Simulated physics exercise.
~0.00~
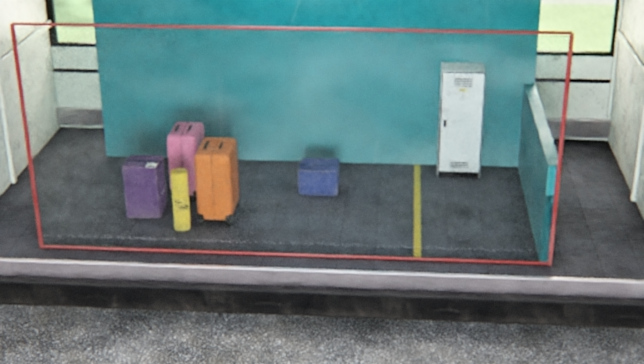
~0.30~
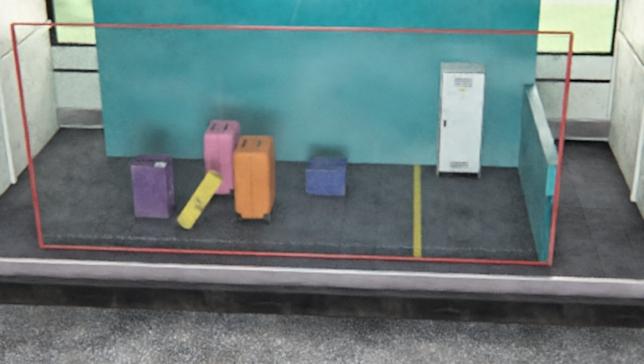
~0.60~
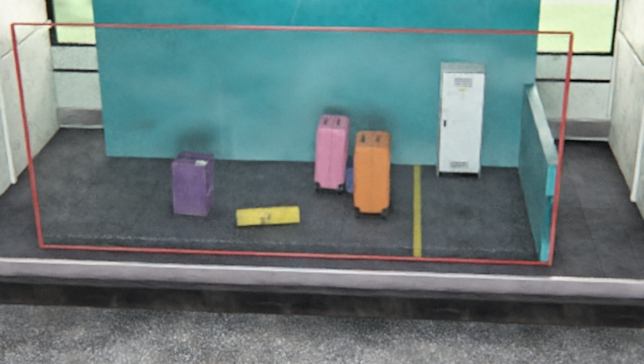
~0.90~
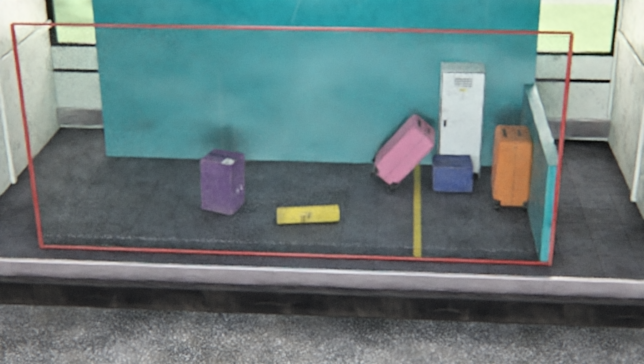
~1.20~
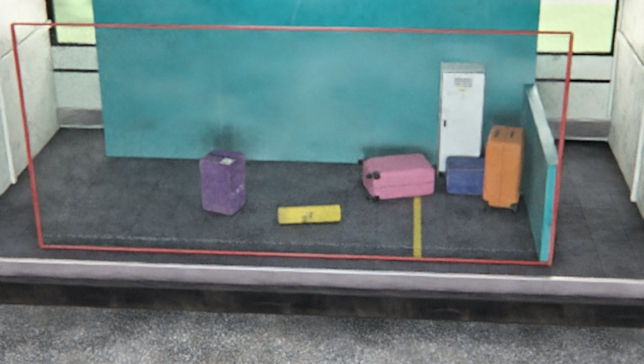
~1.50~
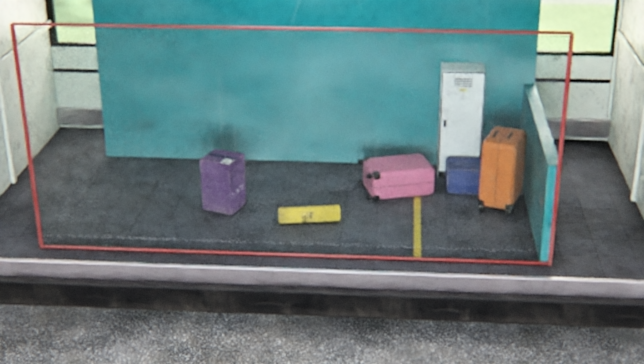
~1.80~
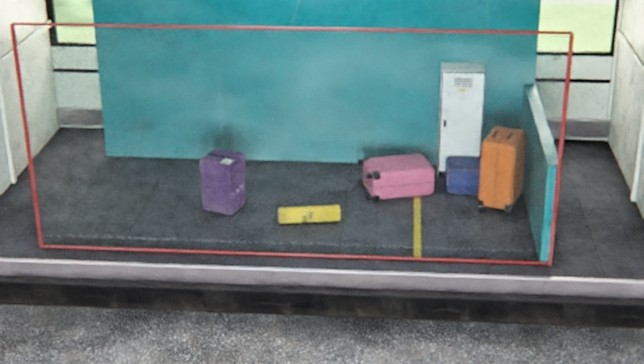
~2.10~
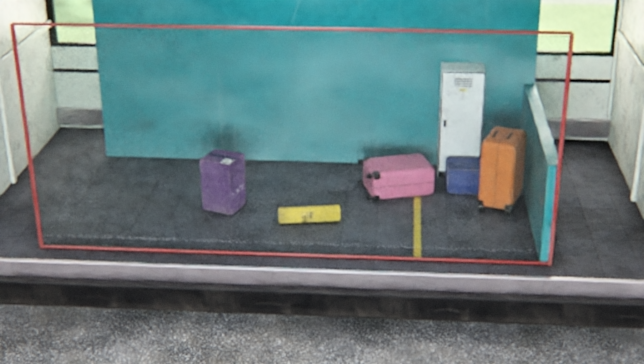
Rail car bay with luggage sliding right, yellow roll and pink case toppling short of yellow line, blue and orange pieces crossing it.
